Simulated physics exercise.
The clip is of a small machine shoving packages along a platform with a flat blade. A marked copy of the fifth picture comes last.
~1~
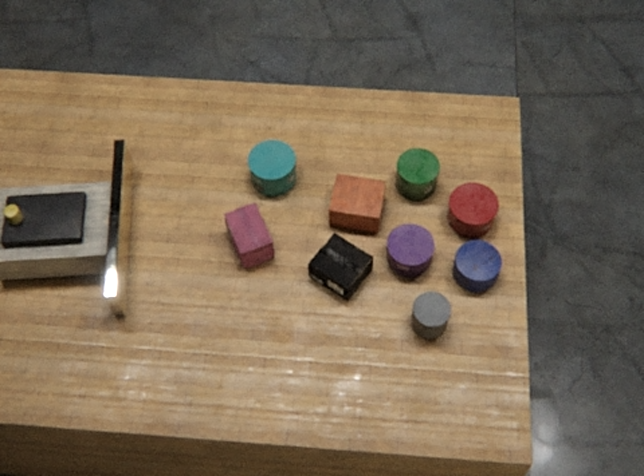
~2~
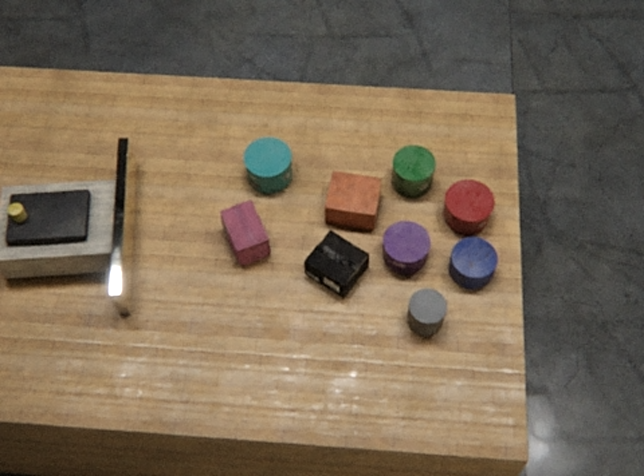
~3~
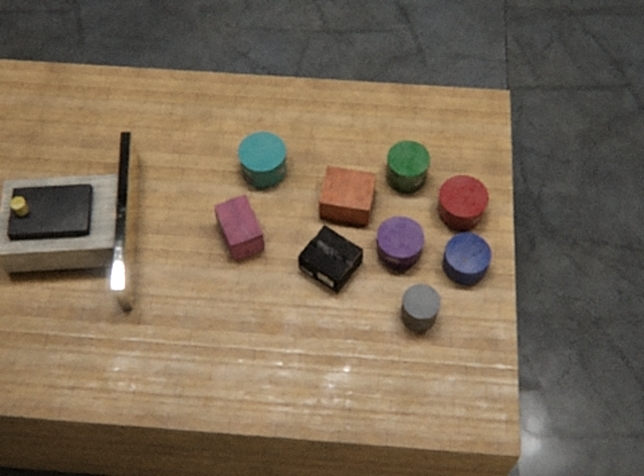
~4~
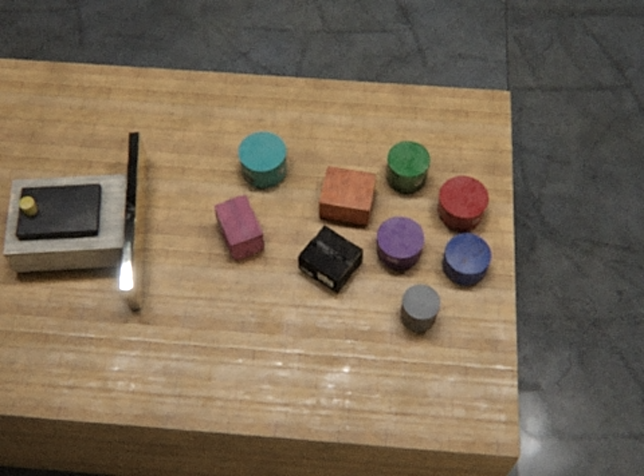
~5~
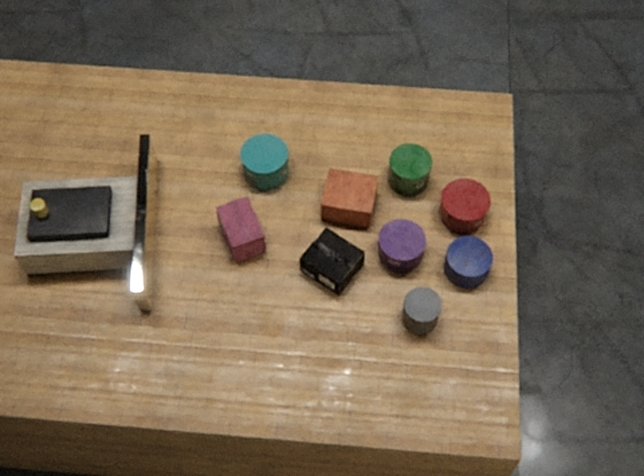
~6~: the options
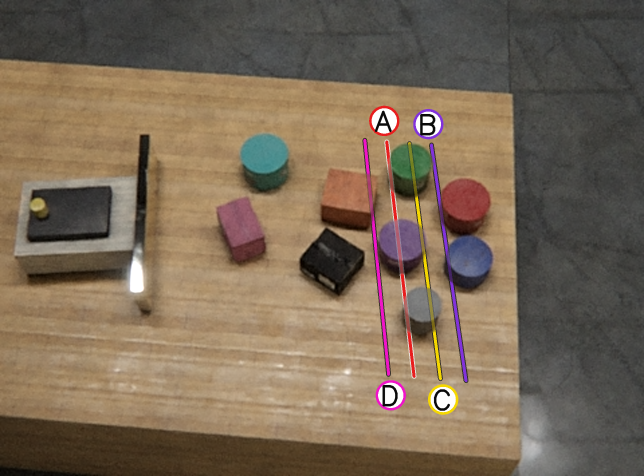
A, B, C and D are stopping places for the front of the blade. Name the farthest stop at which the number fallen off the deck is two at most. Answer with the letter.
B is the last line within the limit.
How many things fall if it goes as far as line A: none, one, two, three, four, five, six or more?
In all, none.
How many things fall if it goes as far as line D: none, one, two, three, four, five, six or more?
By then, none.
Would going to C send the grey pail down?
No.
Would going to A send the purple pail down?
No.
On the marked copy, A at (399, 250); B at (447, 254); C at (424, 252); D at (376, 249).
Taking B. A third of the way, robot (185, 220); turquoise pail (280, 162); pink parcel (275, 232).
Two thirds of the way, robot (294, 228); grey pail (431, 319); purple pail (422, 243).
When it is over, robot (383, 235); red pail over the edge; blue canister over the edge; two fallen.
As for the rest, A is within the limit but short; C is within the limit but short; D is within the limit but short.
